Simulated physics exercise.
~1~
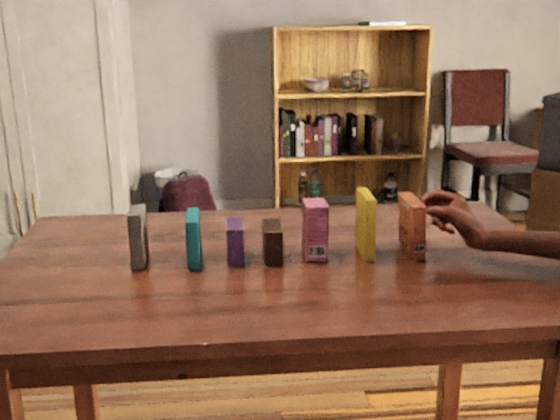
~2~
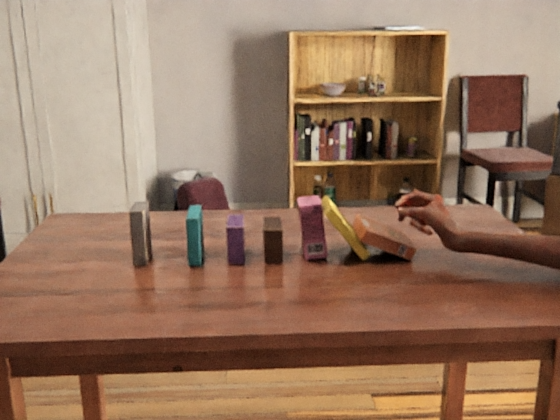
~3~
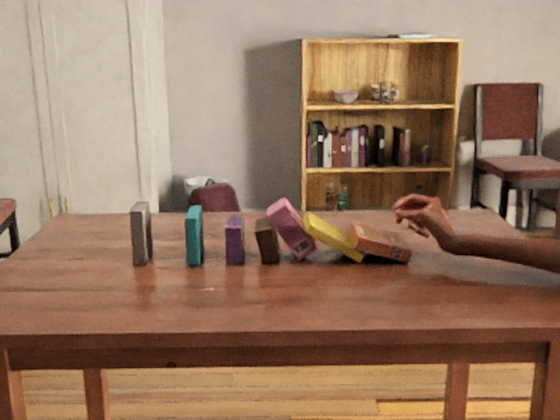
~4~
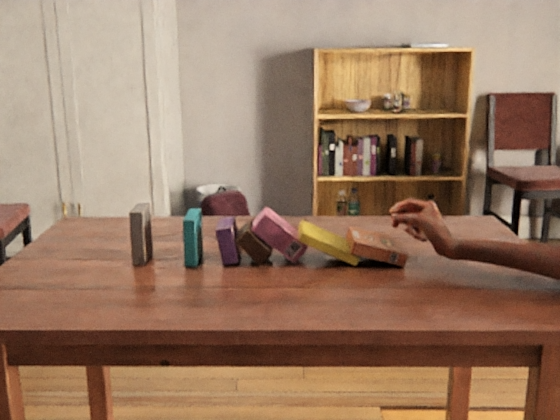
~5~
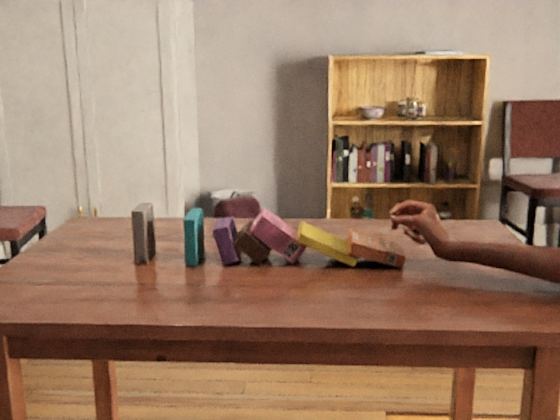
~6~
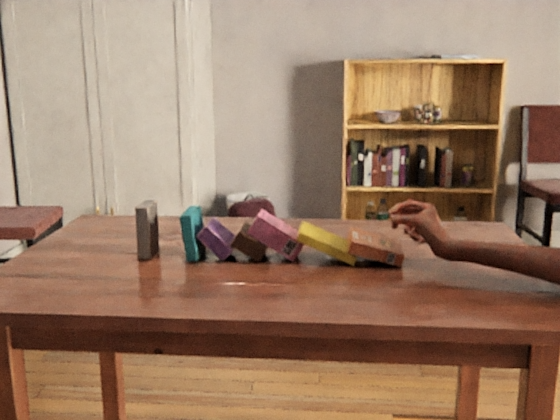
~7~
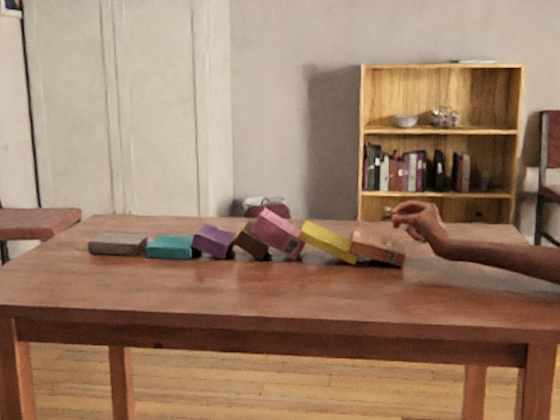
A hand tips the orange packet leftward, and the row topples through to the grey board.
